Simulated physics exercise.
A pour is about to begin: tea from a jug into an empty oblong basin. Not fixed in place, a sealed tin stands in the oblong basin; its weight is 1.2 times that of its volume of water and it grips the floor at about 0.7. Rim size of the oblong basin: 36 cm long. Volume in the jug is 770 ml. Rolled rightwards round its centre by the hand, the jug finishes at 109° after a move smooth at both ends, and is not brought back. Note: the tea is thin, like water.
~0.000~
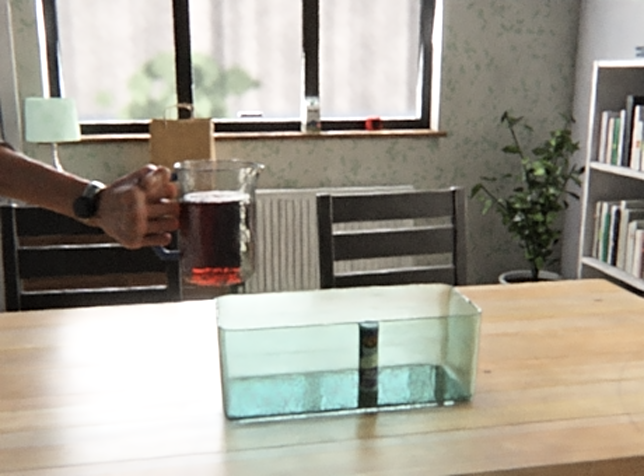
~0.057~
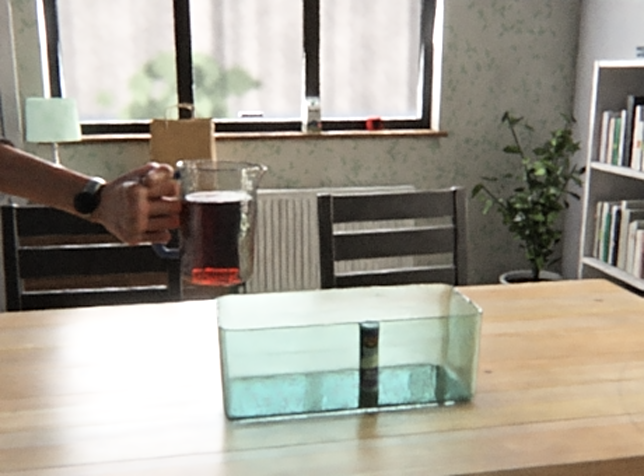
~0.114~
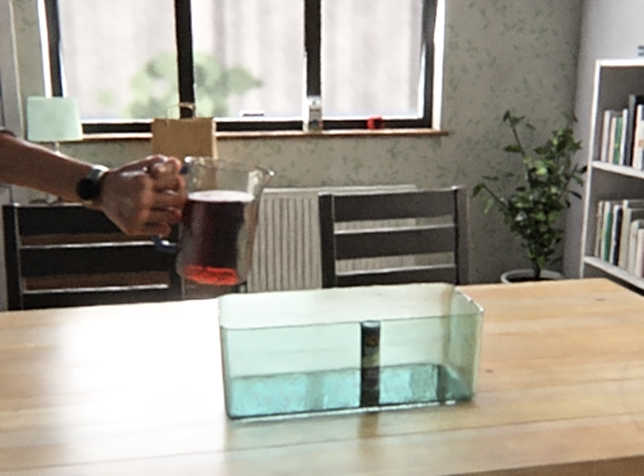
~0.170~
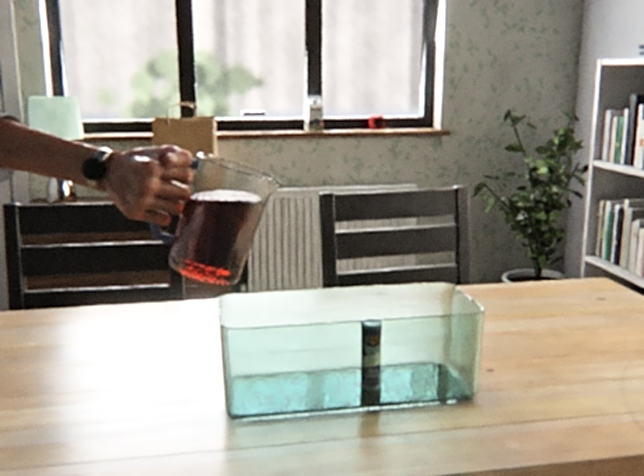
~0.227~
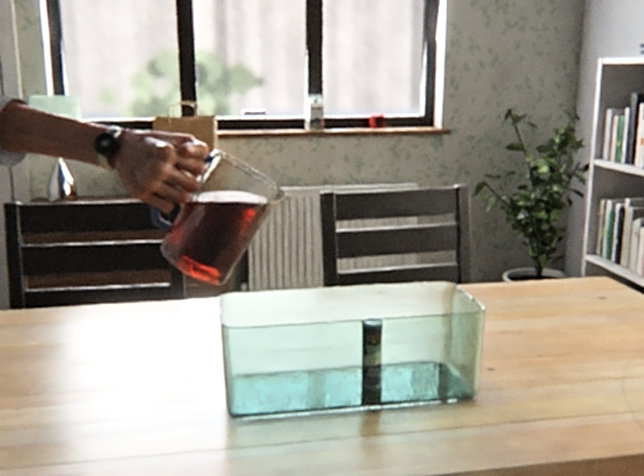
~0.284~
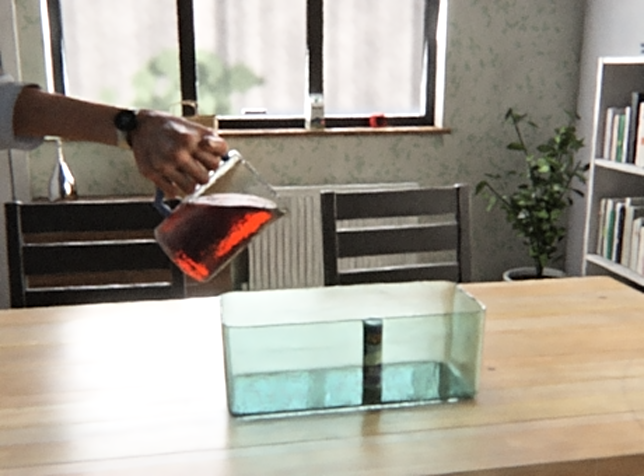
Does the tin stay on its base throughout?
It's still up.
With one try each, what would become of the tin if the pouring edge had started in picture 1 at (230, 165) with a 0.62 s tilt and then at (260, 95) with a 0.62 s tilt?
Try 1: Still standing; try 2: Tipped over.
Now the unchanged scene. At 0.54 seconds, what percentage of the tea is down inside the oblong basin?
Around 14 percent.
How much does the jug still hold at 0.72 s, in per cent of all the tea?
I'd say some 20 per cent remains.
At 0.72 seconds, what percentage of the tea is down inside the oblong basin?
Around 66 per cent of the whole.
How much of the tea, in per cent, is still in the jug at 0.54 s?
Roughly 64 percent.
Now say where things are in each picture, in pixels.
Tilt 0°; pouring edge (263, 166); surface from (179, 199) to (252, 196); the oblong basin's rim runs from (217, 314) to (465, 299); the tin's top is at (368, 326), in the first frame.
Tilt 2°; pouring edge (266, 168); surface from (181, 198) to (253, 197), in the second frame.
Tilt 9°; pouring edge (273, 173); surface from (185, 197) to (258, 197), in the third frame.
Tilt 19°; pouring edge (281, 182); surface from (185, 207) to (263, 198), in the fourth frame.
Tilt 32°; pouring edge (289, 196); surface from (178, 218) to (272, 200), in the fifth frame.
Tilt 47°; pouring edge (292, 214); surface from (163, 220) to (283, 206), in the sixth frame.
After 0.54 s the tilt is 104° and 65 per cent is still to pour; the tin stands where it began.
After 0.72 s the tilt is 109° and 19 per cent is still to pour; the tin stands where it began.
After 0.91 s the tilt is 109° and 3 per cent is still to pour; the tin stands where it began.
After 1.12 s the tilt is 109° and 0 per cent is still to pour; the tin stands where it began.
In the end the tin stands where it began.
